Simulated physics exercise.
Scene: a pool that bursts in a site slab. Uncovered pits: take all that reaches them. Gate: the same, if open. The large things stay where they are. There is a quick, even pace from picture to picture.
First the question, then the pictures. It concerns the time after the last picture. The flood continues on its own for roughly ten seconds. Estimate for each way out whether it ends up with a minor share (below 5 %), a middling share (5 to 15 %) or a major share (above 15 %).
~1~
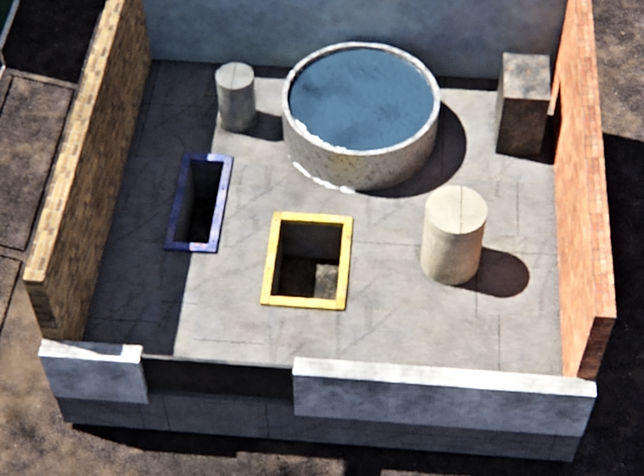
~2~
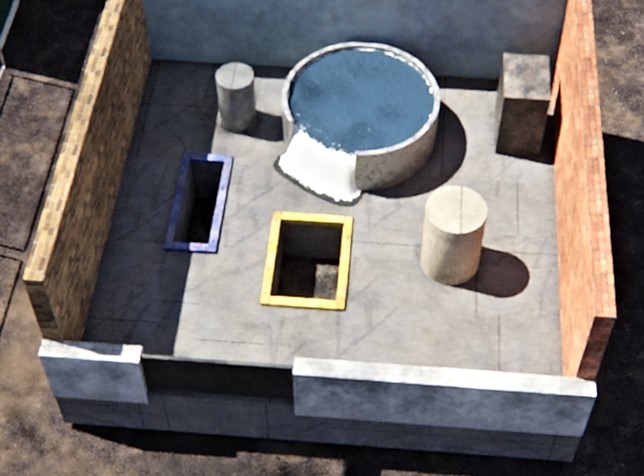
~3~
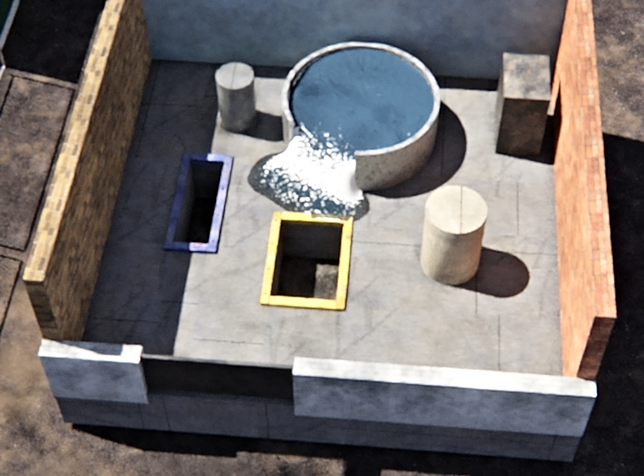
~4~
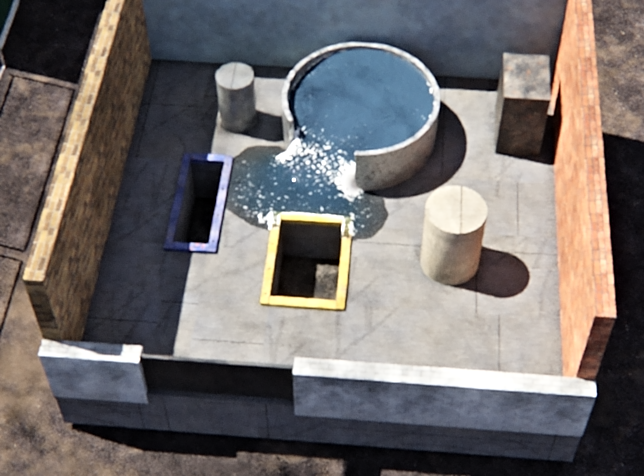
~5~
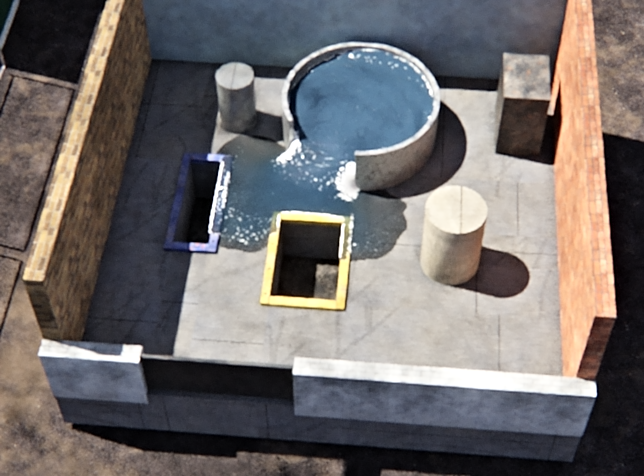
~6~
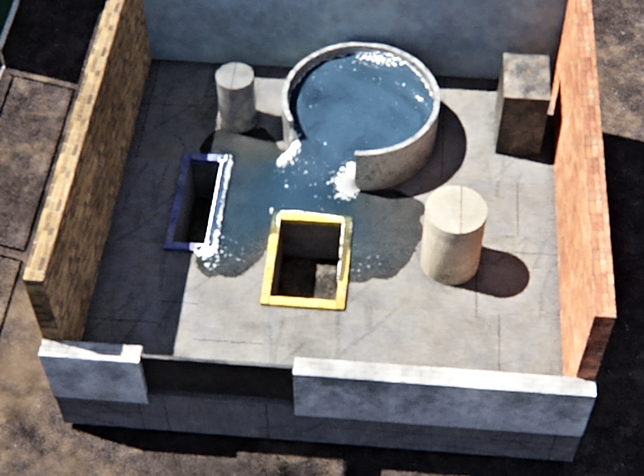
Estimates: The gate, a minor share; the blue pit, a major share; the yellow pit, a major share.
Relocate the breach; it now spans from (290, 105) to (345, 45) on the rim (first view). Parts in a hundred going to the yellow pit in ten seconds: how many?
In per cent: Yellow 0.
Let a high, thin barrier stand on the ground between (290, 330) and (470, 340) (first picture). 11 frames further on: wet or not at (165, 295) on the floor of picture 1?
Soaked.
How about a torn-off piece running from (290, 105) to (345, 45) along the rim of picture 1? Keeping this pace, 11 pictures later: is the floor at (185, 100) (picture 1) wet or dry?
It would be soaked.
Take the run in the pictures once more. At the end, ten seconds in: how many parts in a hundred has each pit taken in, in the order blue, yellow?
Around 24 percent for the first, around 38 percent for the second.
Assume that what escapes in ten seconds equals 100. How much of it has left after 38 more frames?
Roughly 90 %.
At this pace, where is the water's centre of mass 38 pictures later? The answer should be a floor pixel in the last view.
I'd put it at around (297, 217).
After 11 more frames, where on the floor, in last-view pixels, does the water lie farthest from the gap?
Farthest reach: About (74, 372).
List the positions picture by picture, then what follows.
The first picture shows the round pool at (361, 100) is whole and still.
In the second picture, water pours out at (318, 167) and has run to (356, 196).
In the third picture, water pours out at (318, 168) and has run to (255, 180).
In the fourth picture, water pours out at (318, 169) and has run to (227, 198).
In the fifth picture, water pours out at (318, 169) and has run to (219, 240).
In the sixth picture, the front is at (209, 271), out from the gap at (318, 168).
A moment on, water covers 25 % of the floor; the gate 0 %, the blue pit 6 %, the yellow pit 12 %.
Next, water covers 30 % of the floor; the gate 0 %, the blue pit 12 %, the yellow pit 21 %.
Then, water covers 30 % of the floor; the gate 0 %, the blue pit 17 %, the yellow pit 28 %.
Later, water covers 50 % of the floor; the gate 0 %, the blue pit 22 %, the yellow pit 35 %.
In the end, water covers 75 % of the floor; the gate 0 %, the blue pit 24 %, the yellow pit 38 %.
